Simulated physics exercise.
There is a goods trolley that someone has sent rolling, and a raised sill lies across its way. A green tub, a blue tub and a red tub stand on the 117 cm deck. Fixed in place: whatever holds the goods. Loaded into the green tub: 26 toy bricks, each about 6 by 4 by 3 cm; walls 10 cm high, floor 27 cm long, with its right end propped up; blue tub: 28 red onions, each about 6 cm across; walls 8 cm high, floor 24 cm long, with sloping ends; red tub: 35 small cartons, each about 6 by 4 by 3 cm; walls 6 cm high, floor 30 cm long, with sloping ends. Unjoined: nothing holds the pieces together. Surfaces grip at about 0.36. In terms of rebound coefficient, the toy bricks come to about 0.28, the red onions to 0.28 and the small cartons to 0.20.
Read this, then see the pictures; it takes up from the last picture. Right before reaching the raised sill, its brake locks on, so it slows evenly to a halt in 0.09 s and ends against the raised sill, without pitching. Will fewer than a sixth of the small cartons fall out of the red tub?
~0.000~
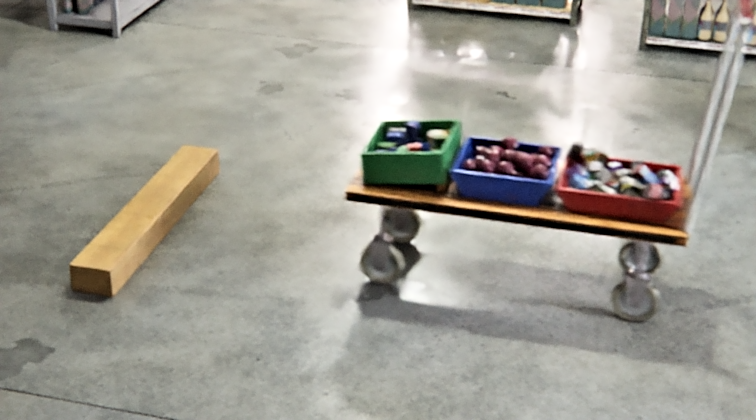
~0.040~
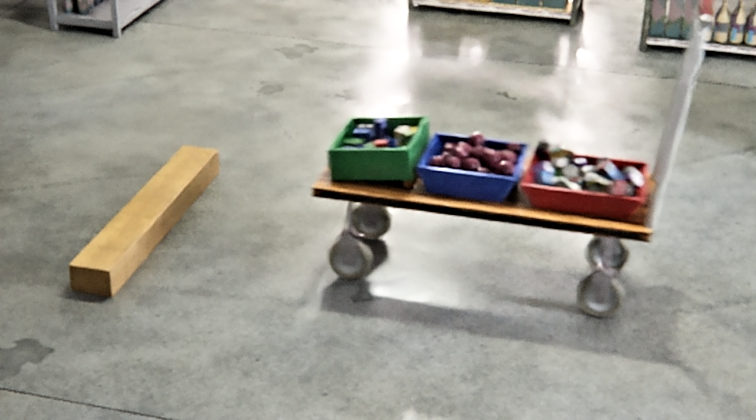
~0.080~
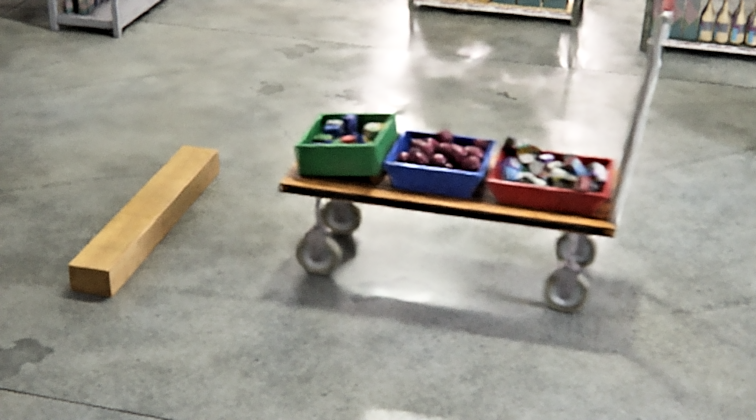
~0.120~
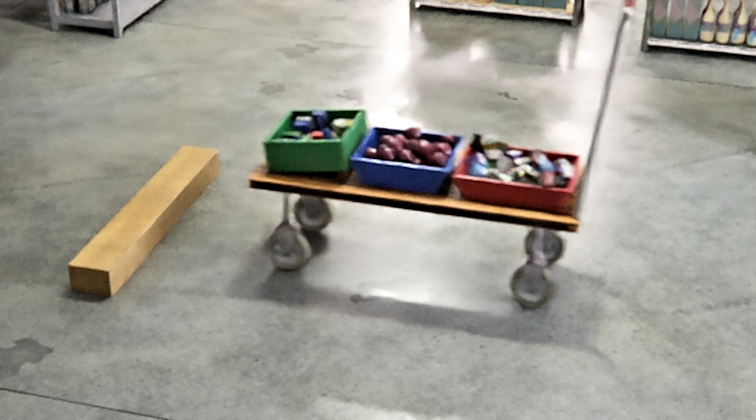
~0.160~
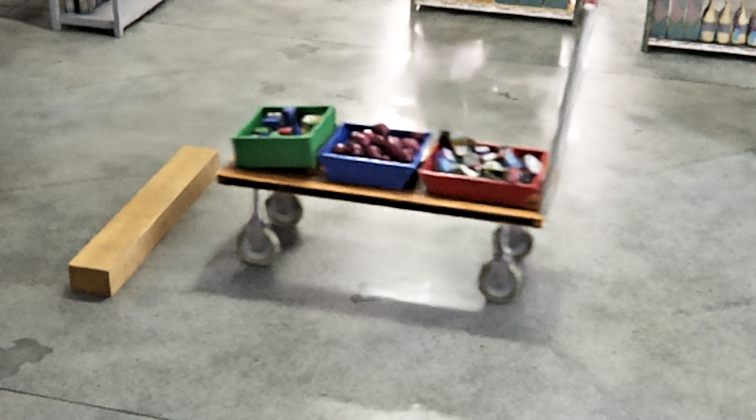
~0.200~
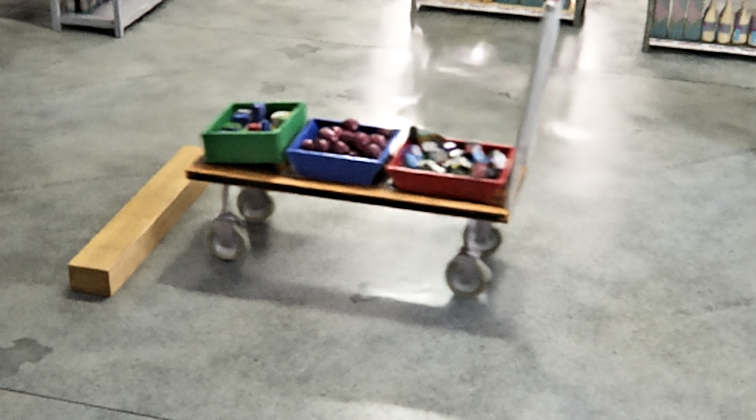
No, more than a sixth fall out.
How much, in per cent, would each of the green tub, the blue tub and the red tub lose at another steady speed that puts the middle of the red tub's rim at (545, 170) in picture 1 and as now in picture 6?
Result - green tub: 0 per cent; blue tub: 0 per cent; red tub: 10 per cent.
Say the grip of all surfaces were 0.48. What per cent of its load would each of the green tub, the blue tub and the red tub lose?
Green tub 20%, blue tub 20%, red tub 30%.
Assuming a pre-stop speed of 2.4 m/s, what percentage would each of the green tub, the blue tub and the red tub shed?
Then the green tub sheds 0 per cent of its load, the blue tub 10 per cent, and the red tub 20 per cent.
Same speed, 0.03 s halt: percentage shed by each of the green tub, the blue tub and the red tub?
Result - green tub: 10 percent, blue tub: 40 percent, red tub: 40 percent.
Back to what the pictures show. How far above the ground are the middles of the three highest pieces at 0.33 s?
Close to 54 cm, on average.
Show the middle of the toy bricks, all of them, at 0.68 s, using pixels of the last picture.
(188, 126).
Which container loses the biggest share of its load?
It's the red tub.
After 0.23 s, braking starts.
After 0.33 s, the green tub has all 26, the blue tub has all 28 and the red tub is down by 2 of 35.
After 0.45 s, the green tub has all 26, the blue tub is down by 3 of 28 and the red tub is down by 8 of 35.
After 0.68 s, the green tub is down by 1 of 26, the blue tub is down by 3 of 28 and the red tub is down by 11 of 35.
Final count (at 1.18 s), the green tub is down by 1 of 26, the blue tub is down by 3 of 28 and the red tub is down by 11 of 35. Asked share, 11 of 35, 31 per cent.
